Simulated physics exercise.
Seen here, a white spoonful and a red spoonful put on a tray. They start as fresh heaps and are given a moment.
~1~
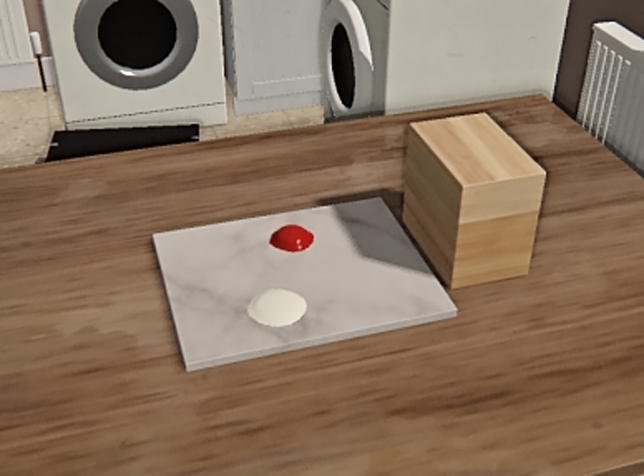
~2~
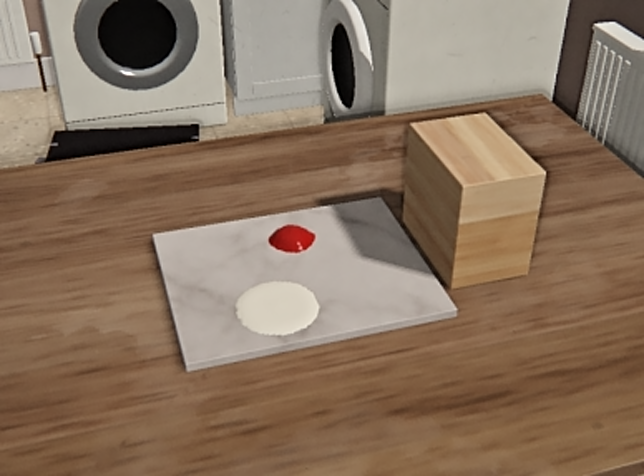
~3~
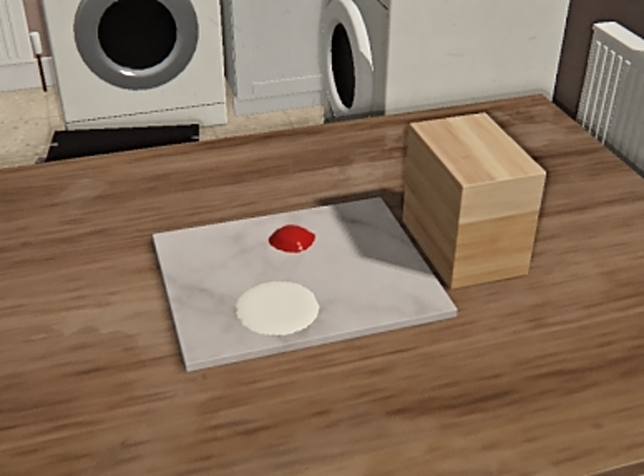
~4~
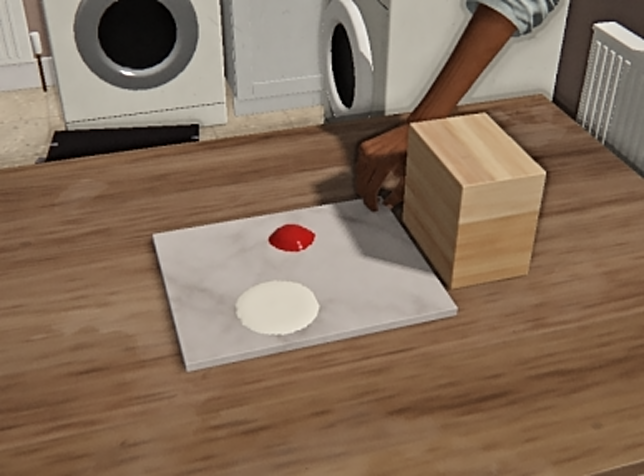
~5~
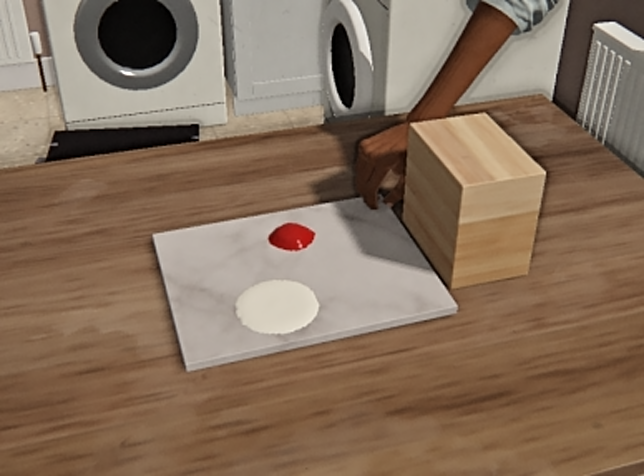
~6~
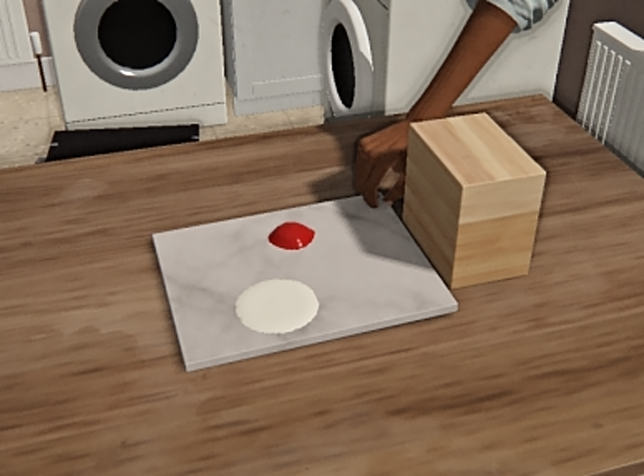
A hand reached in beside the wooden block and took the far end of the tray, raising it very slightly, after the white spoonful had spread thin while the red one stayed a mound.
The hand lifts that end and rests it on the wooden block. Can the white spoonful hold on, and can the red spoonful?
The white spoonful drips off the end and the red spoonful keeps clear of the edge.
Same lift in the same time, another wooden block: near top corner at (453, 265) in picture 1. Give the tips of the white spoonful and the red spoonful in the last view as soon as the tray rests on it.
The first near (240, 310), the second near (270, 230).
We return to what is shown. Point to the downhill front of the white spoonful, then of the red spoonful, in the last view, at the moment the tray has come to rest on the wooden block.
In turn (174, 325) and (248, 198).
Next, slope about 31°; the white spoonful has crept down a long way; the red spoonful has not moved.
After that, the white spoonful is dripping off the low end; the red spoonful has not moved.
Finally, slope about 31°; the white spoonful is dripping off the low end; the red spoonful has not moved.
